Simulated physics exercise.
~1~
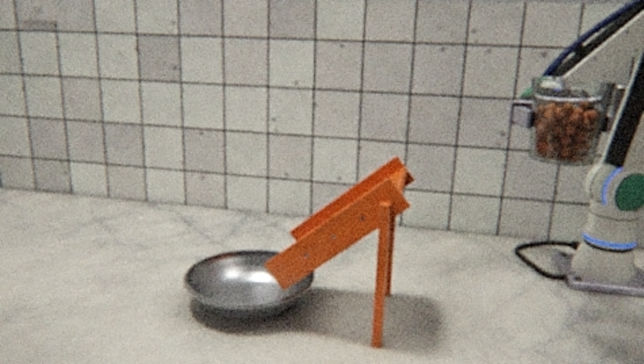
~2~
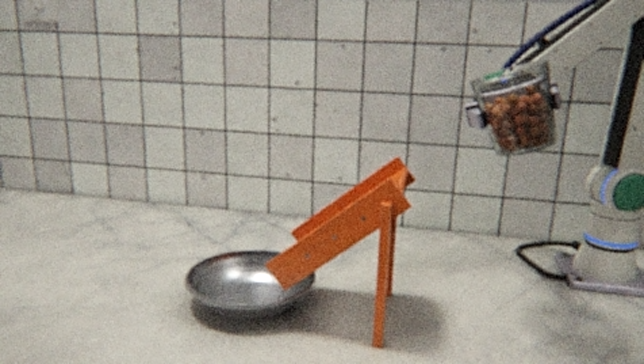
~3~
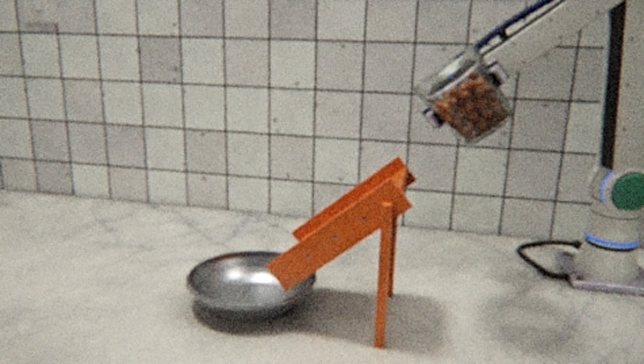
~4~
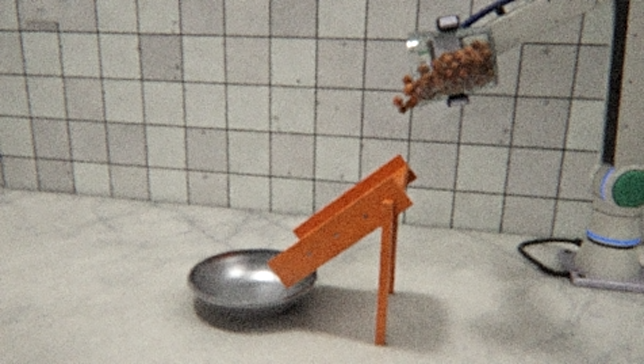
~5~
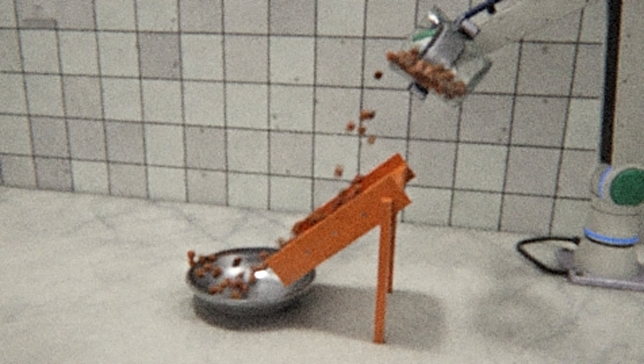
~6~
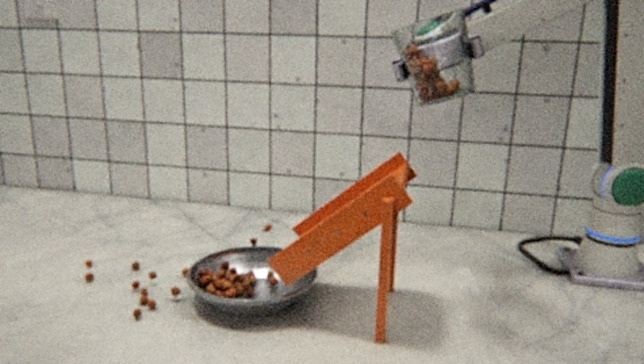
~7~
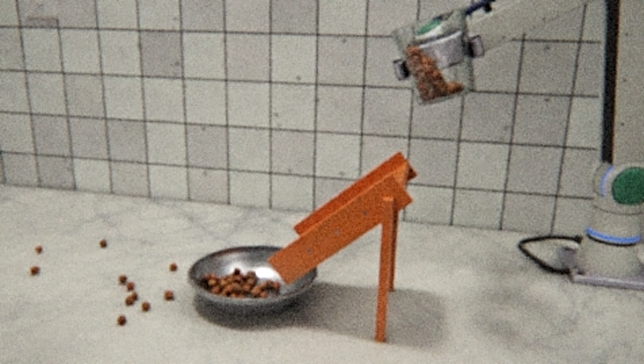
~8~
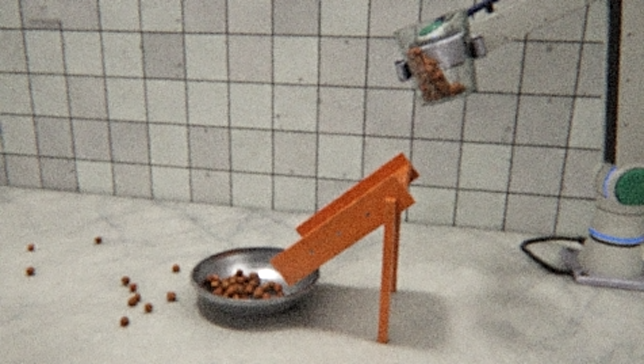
The clip opens with a robot arm on the right holding a clear cup of hazelnuts above a pale tabletop, where an orange chute slopes down to a metal bowl. The arm swings the cup left, tilting it steadily until it lies on its side above the chute. Nuts spill from the rim, drop onto the chute and slide down into the bowl. The arm then tips the cup back toward upright, keeping many nuts inside. Several others scatter across the table left of the bowl. Finally, everything settles, with a pile in the bowl and the cup still held slightly tilted.
